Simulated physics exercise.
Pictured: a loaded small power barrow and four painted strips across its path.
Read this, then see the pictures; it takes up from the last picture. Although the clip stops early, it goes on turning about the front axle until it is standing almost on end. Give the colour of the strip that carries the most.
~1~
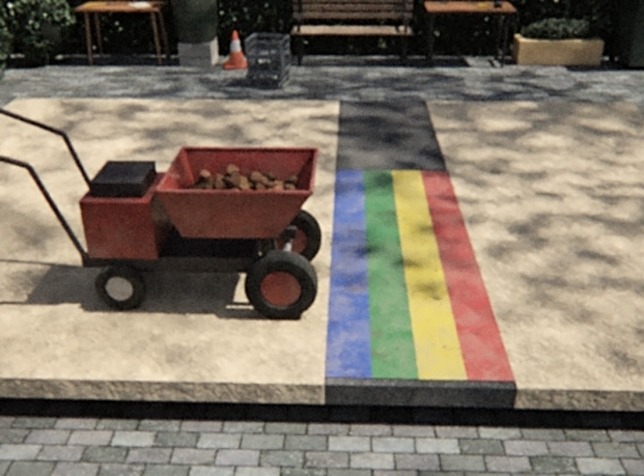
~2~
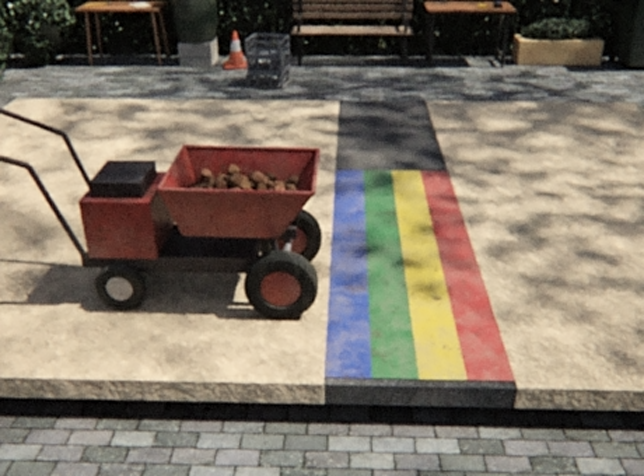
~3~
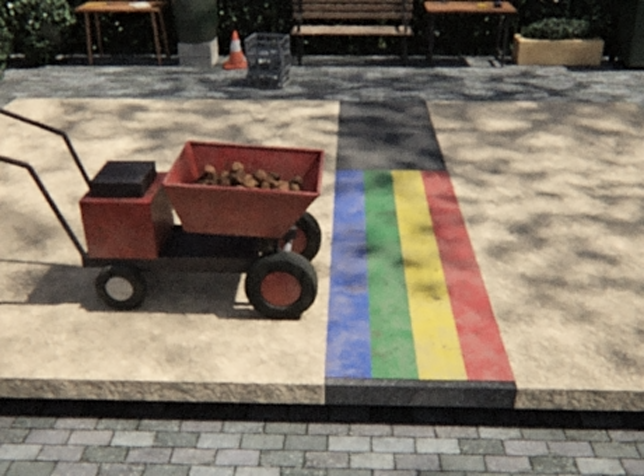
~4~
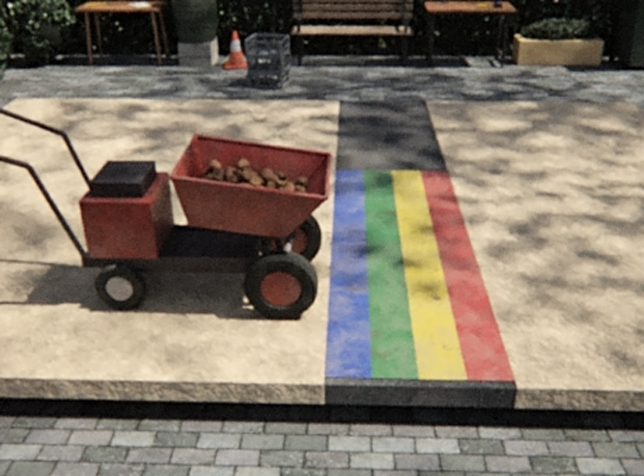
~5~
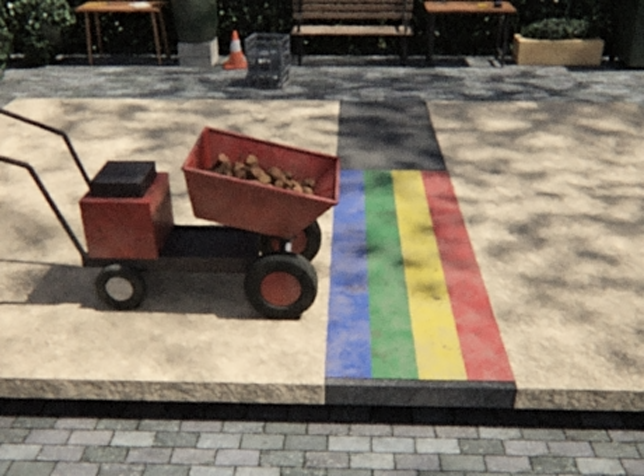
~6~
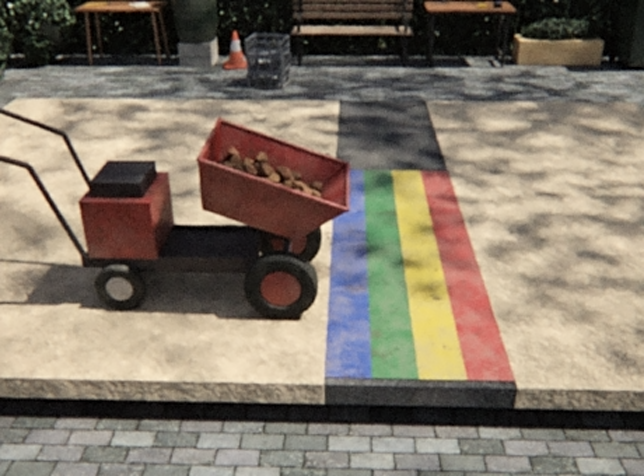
It is yellow.
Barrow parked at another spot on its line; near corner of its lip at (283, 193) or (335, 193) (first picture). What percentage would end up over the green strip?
50 % and 0 %.
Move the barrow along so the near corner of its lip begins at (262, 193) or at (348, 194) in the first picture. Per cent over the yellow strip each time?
Roughly 20 per cent first, then roughly 40 per cent.
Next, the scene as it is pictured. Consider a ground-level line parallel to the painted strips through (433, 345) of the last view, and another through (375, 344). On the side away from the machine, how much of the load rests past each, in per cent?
I'd put it near 30 in a hundred, then near 80 in a hundred.
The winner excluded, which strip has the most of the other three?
The answer is green.
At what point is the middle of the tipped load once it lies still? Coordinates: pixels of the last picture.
Close to (418, 284) in the last picture.
Soon, skip tipped steeply; all in the skip.
A while on, skip tipped right over; most in the skip; a stray few over the green strip; a small part over the yellow strip.
Towards the end, skip tipped right over; about a quarter in the skip; about a quarter over the green strip; about a third over the yellow strip; a small part over the red strip; a stray few off the paint.
Finally, skip tipped right over; about a quarter in the skip; none over the blue strip; about a quarter over the green strip; about a third over the yellow strip; a small part over the red strip; a stray few off the paint.
